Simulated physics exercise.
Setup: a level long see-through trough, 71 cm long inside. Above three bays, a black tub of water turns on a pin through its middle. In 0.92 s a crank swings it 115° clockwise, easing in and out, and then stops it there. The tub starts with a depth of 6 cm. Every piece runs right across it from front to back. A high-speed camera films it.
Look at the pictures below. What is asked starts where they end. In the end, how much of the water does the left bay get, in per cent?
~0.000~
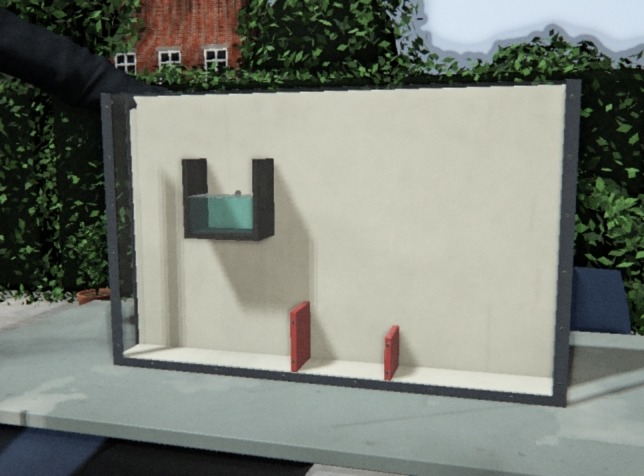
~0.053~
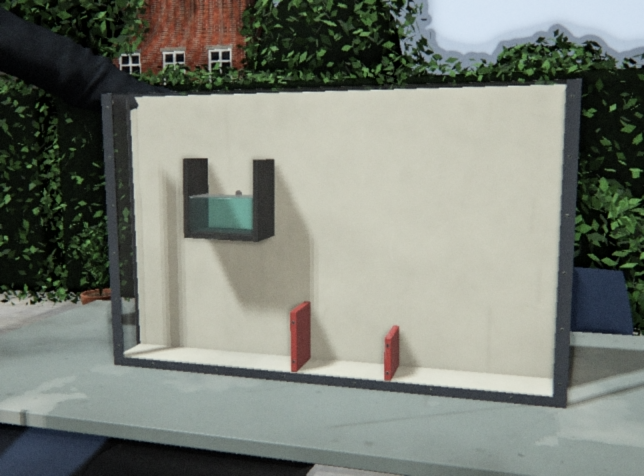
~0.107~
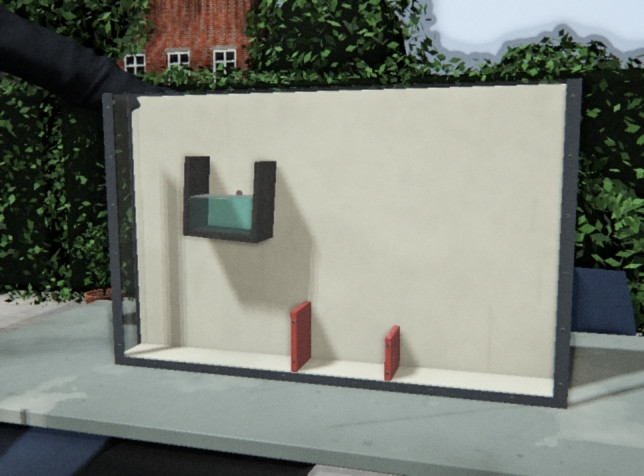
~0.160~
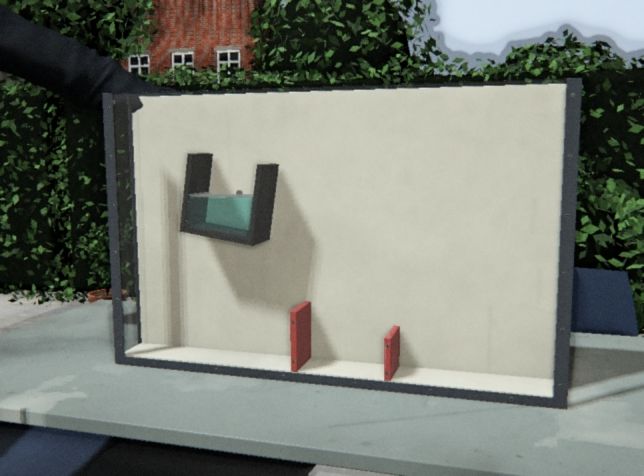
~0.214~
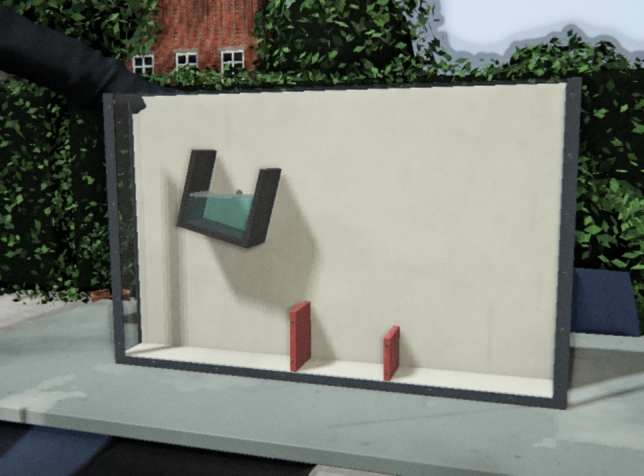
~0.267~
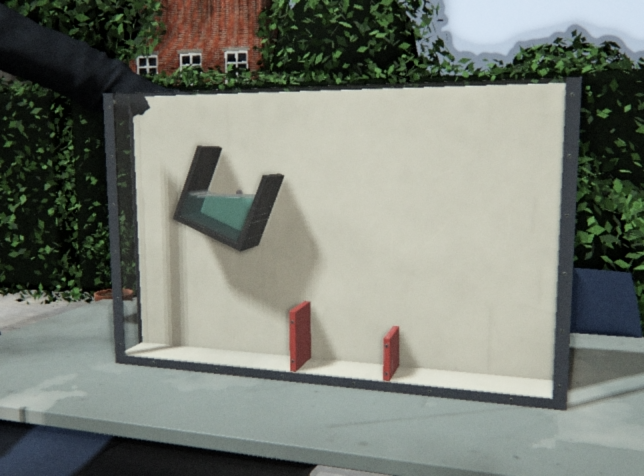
The left bay gets about 50 per cent.
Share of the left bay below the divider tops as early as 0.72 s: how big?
Some 0 per cent.
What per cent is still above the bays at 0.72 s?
Something like 85 in a hundred, roughly.
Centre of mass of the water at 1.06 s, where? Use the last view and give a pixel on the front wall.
I'd put it somewhere about (279, 342) in that last view.
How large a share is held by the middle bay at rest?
About 46 %.
After 0.47 s 100 per cent has yet to come down; below, left 0, middle 0, right 0.
After 0.72 s 85 per cent has yet to come down; below, left 0, middle 15, right 0.
After 1.06 s 17 per cent has yet to come down; below, left 43, middle 40, right 0.
In the end the left bay holds 52, the middle 46 and the right 1 per cent.
